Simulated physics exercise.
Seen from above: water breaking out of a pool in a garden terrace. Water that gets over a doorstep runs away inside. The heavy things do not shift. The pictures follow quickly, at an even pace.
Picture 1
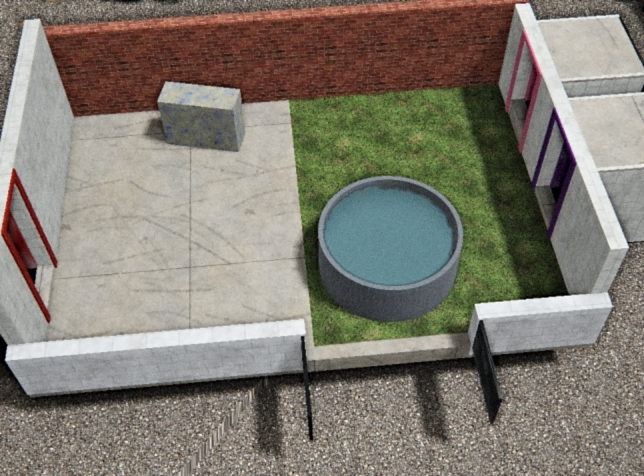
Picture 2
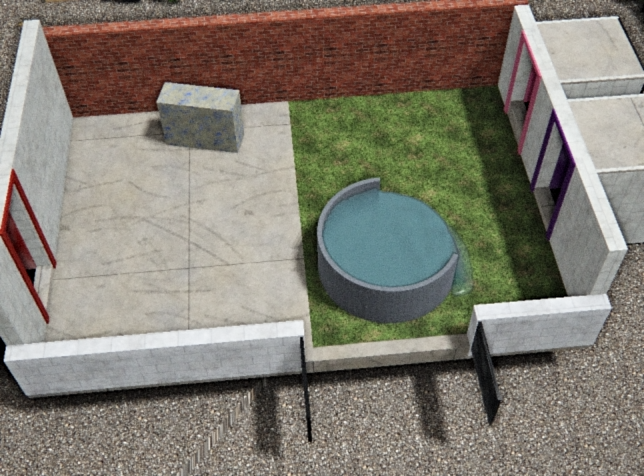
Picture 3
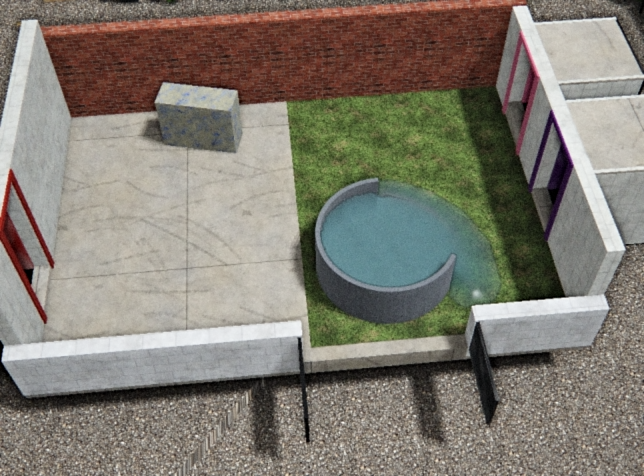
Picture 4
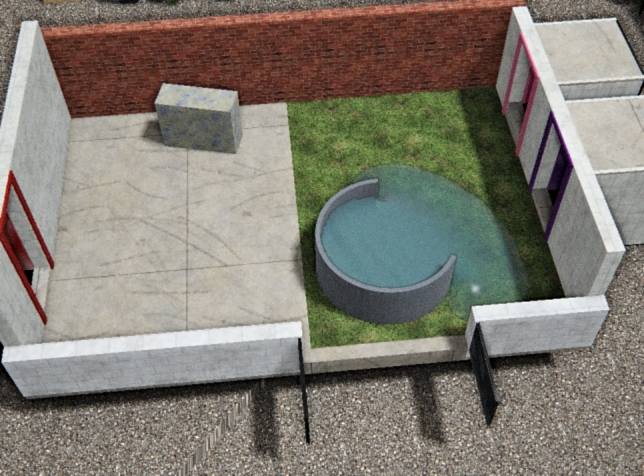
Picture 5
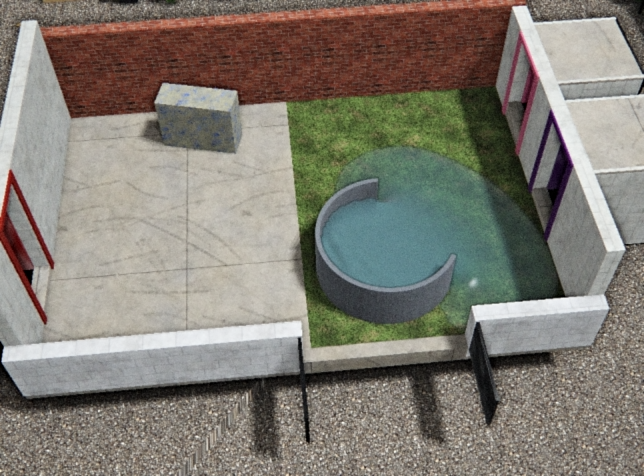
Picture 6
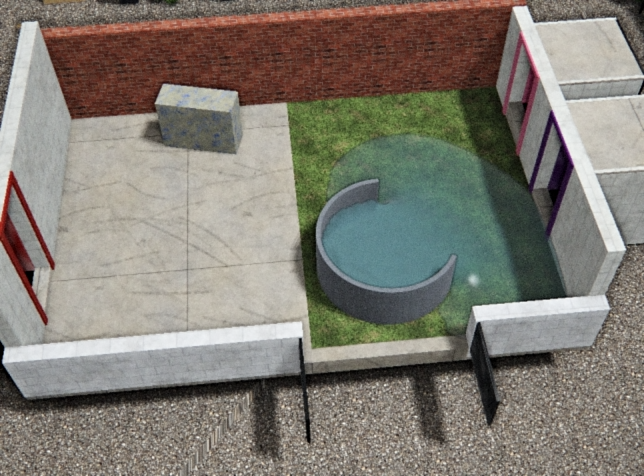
The clip shows a walled terrace from above, where a round grey tank of still water opens along its right side and water pours out, spreading in a widening sheet across the grass towards the right and back.
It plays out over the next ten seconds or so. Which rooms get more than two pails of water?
The pink door stays under that; the red door stays under that; the purple door takes more than that.
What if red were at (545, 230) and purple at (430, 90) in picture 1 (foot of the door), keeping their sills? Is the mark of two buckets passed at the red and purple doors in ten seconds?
Then: The red door goes over; the purple door takes more.
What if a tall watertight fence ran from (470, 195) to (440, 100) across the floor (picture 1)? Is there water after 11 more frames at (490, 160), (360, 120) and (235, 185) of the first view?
In that order: Awash, awash, no water.
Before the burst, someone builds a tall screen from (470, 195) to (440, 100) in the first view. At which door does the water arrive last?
I say the red one.
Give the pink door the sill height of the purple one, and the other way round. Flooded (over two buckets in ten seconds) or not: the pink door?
The pink one takes more.
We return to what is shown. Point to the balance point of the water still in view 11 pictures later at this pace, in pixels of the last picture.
I would point to (452, 211).
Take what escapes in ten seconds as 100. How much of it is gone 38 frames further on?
About 80 per cent.
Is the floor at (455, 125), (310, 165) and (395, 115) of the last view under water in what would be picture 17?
One after the other: Awash, awash, wet.
A moment on, water covers 35 % of the floor; the pink door wet at the sill, nothing in, the red door not reached, the purple door over two buckets in.
Next, water covers 35 % of the floor; the pink door wet at the sill, nothing in, the red door not reached, the purple door far over two buckets in.
Then, water covers 40 % of the floor; the pink door wet at the sill, nothing in, the red door not reached, the purple door far over two buckets in.
Later, water covers 70 % of the floor; the pink door wet at the sill, nothing in, the red door not reached, the purple door far over two buckets in.
In the end, water covers 95 % of the floor; the pink door wet at the sill, nothing in, the red door wet at the sill, nothing in, the purple door far over two buckets in.
